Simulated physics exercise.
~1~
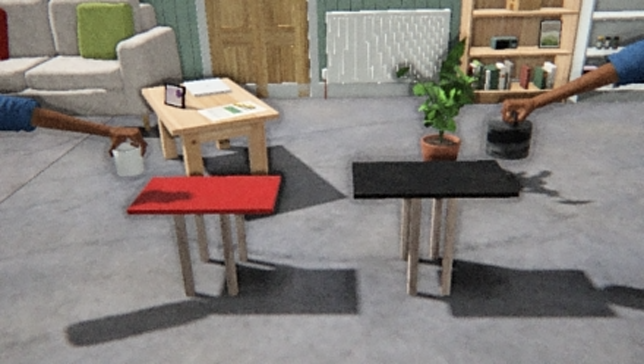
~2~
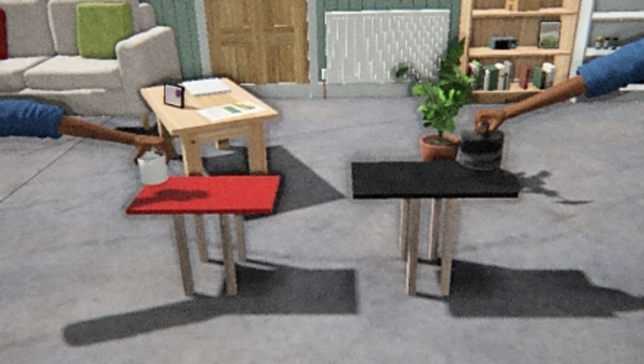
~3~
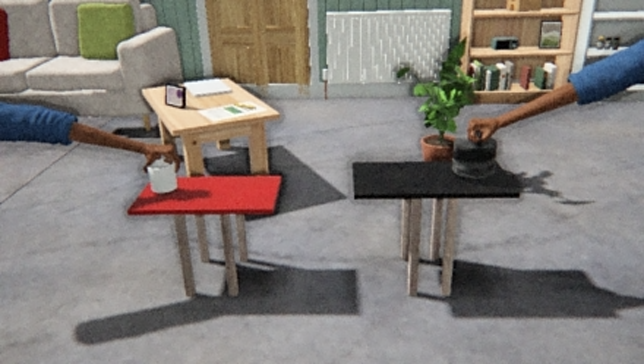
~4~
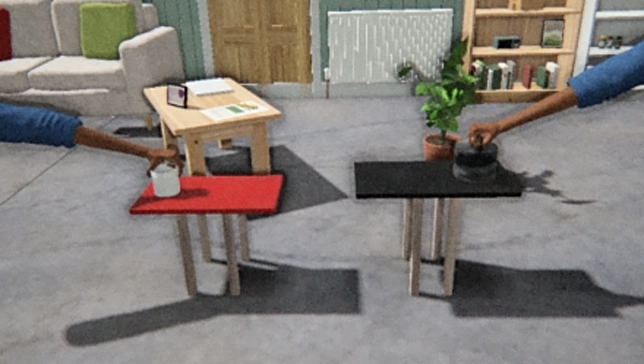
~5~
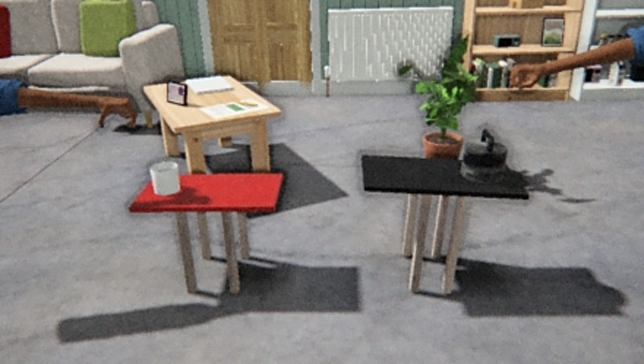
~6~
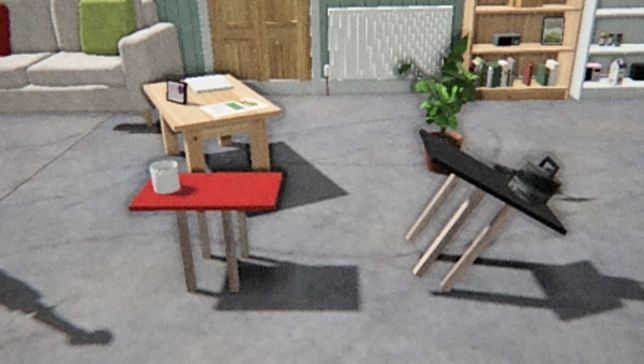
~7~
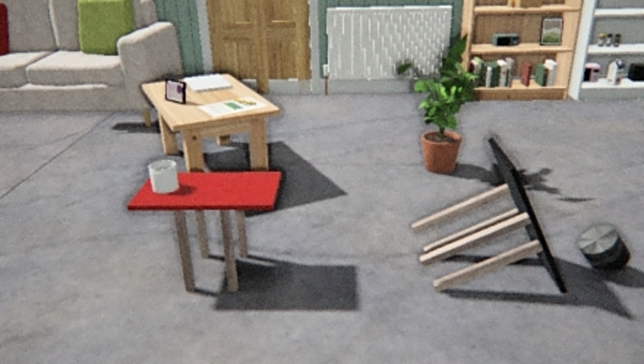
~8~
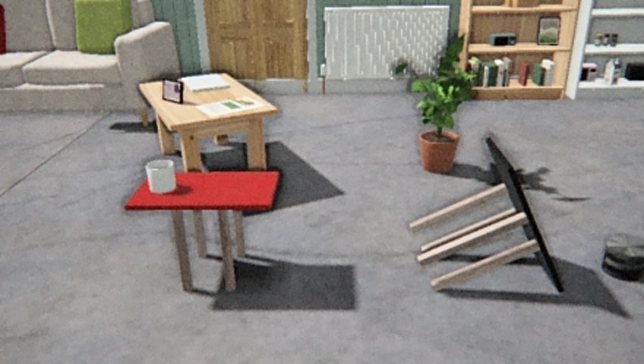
In a room with a grey floor, a sofa and shelves, a red-topped stand and a black-topped stand stand side by side. A hand from the left lowers a white beaker onto the left part of the red top, while a hand from the right sets a dark, round, handled object near the right end of the black top. Both hands let go and draw back. The black stand tips over to the right, and the dark object slides off and rolls away. The black stand ends on its side, while the red one stays upright with the beaker on it.
